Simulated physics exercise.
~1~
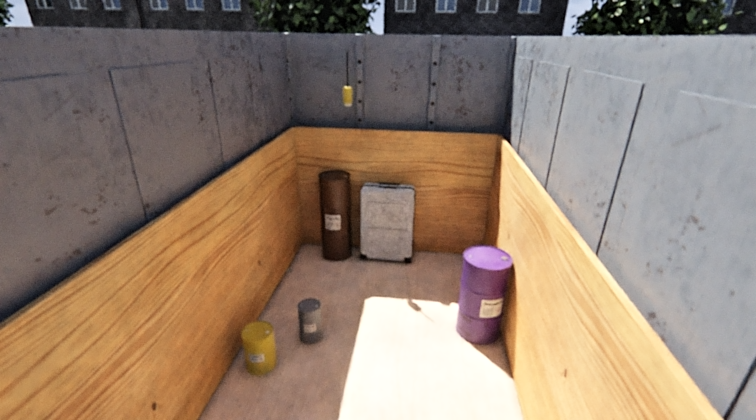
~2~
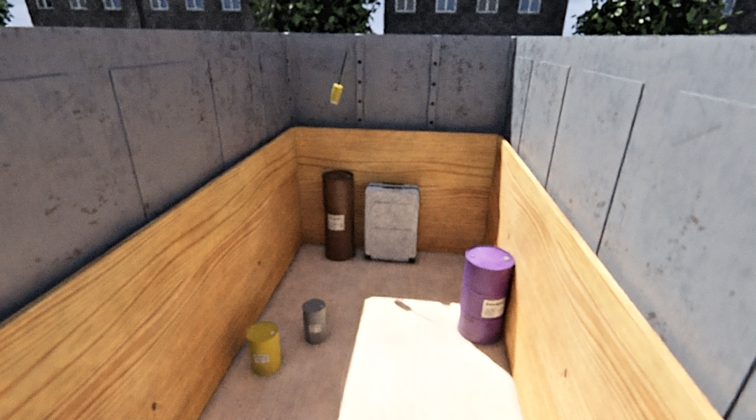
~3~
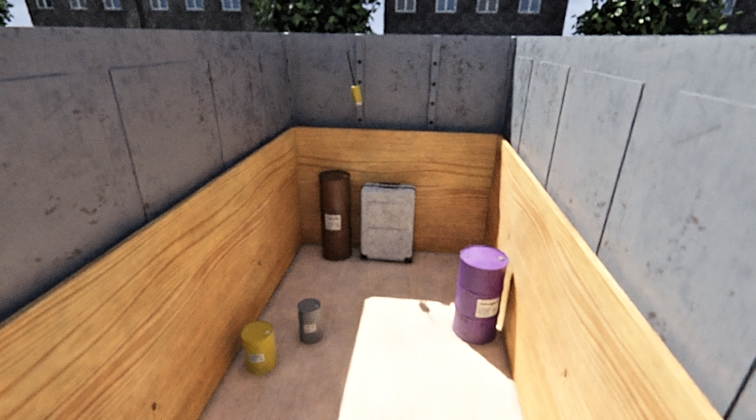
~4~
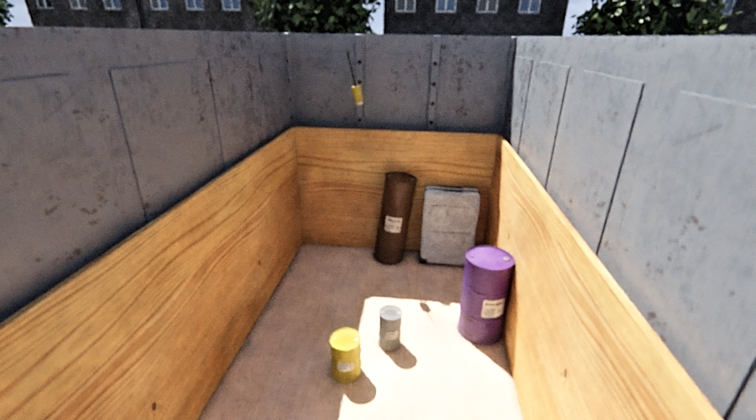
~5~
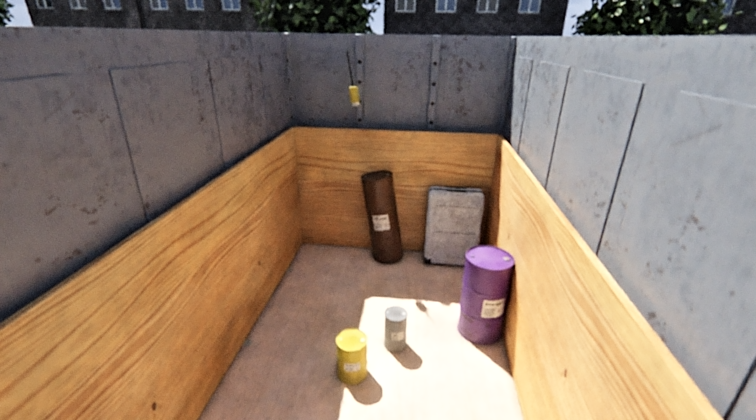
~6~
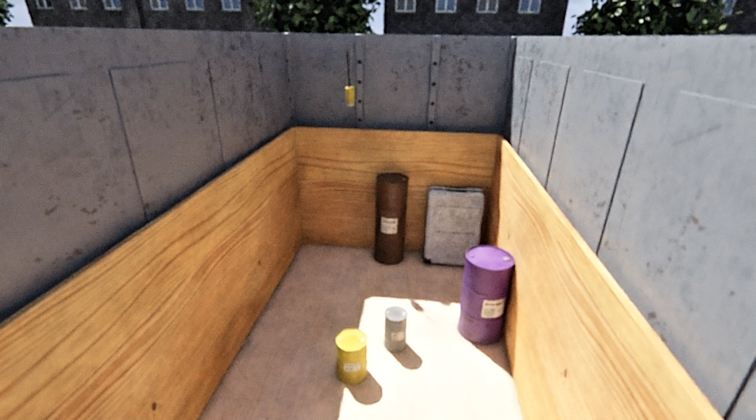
A brown drum, white case and two canisters slide right while the purple drum stays put.
